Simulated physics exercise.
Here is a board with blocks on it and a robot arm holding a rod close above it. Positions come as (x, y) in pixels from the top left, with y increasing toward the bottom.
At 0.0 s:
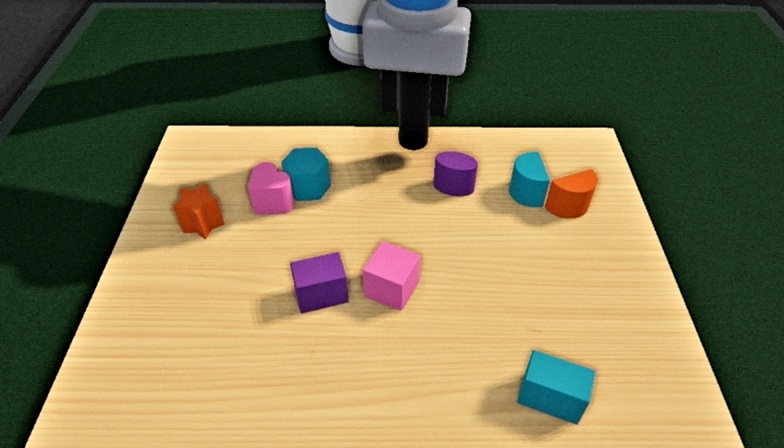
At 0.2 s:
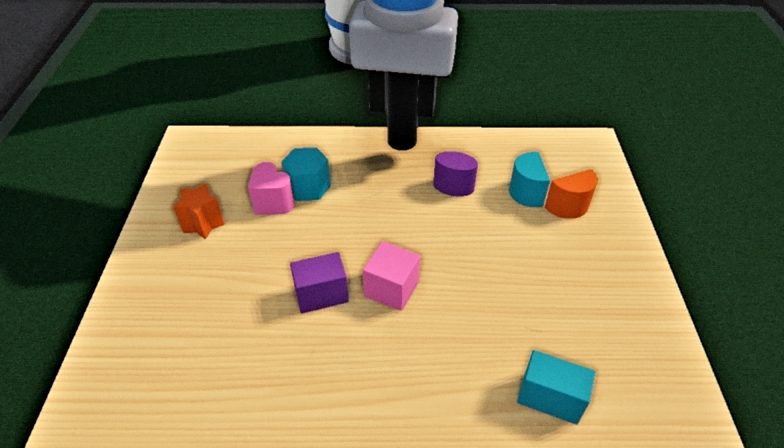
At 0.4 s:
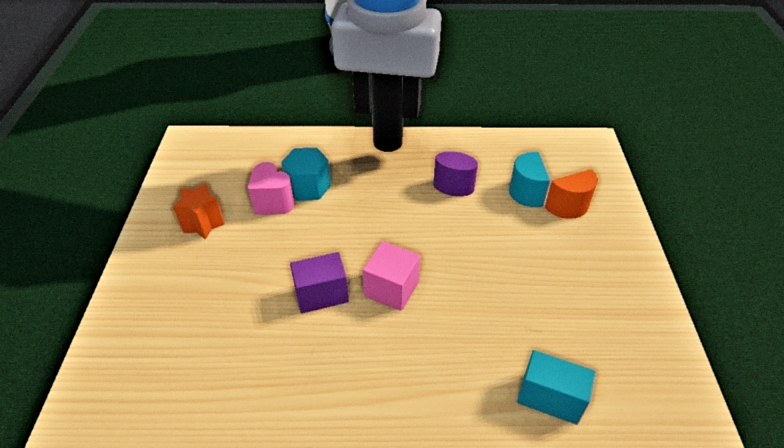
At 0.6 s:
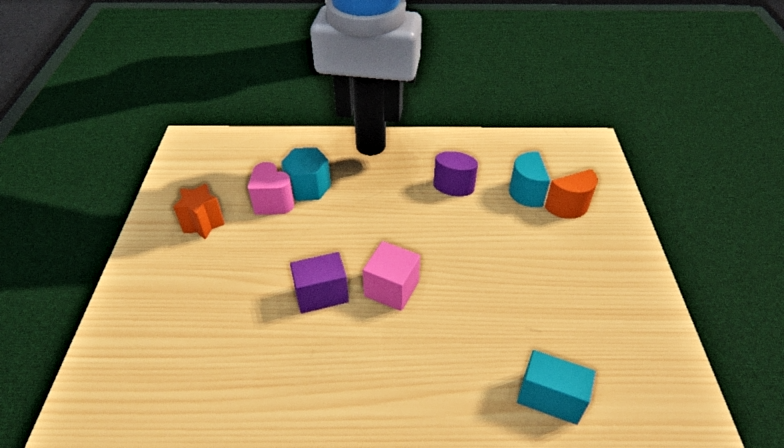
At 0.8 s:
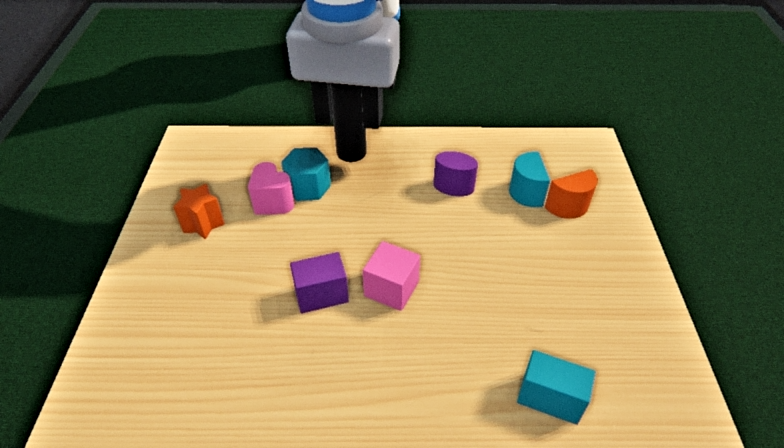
A robot arm holding a dark rod reaches over the far edge of a pale wooden board on a green surface, seen from above and in front. An orange star, pink heart and turquoise six-sided block sit at left, a purple cylinder, turquoise and orange pieces at right, with purple, pink and turquoise blocks nearer. The arm slides the rod steadily left toward the six-sided block, while the blocks and camera stay still.
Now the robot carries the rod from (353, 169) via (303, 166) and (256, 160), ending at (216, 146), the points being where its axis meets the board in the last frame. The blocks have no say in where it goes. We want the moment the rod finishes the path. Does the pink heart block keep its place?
It seems not.
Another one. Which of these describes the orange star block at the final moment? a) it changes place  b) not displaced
The answer is b.
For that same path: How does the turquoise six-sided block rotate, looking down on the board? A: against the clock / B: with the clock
I'll go with A - against the clock.
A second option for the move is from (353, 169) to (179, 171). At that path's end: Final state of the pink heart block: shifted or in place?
From what I can tell, it won't keep its place.
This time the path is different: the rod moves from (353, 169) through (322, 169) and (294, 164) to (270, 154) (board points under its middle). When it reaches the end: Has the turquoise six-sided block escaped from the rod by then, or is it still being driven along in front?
It is off to the side or behind.
What follows on the original path. One third of the way, rod at (301, 150); pink heart block at (261, 181); turquoise six-sided block at (288, 162), turned 50° anticlockwise.
Two thirds of the way, rod at (252, 144); pink heart block at (260, 182); turquoise six-sided block at (287, 162), turned 50° anticlockwise.
At the end, rod at (211, 130); orange star block not moved; pink heart block at (260, 182); turquoise six-sided block at (287, 162), turned 50° anticlockwise.
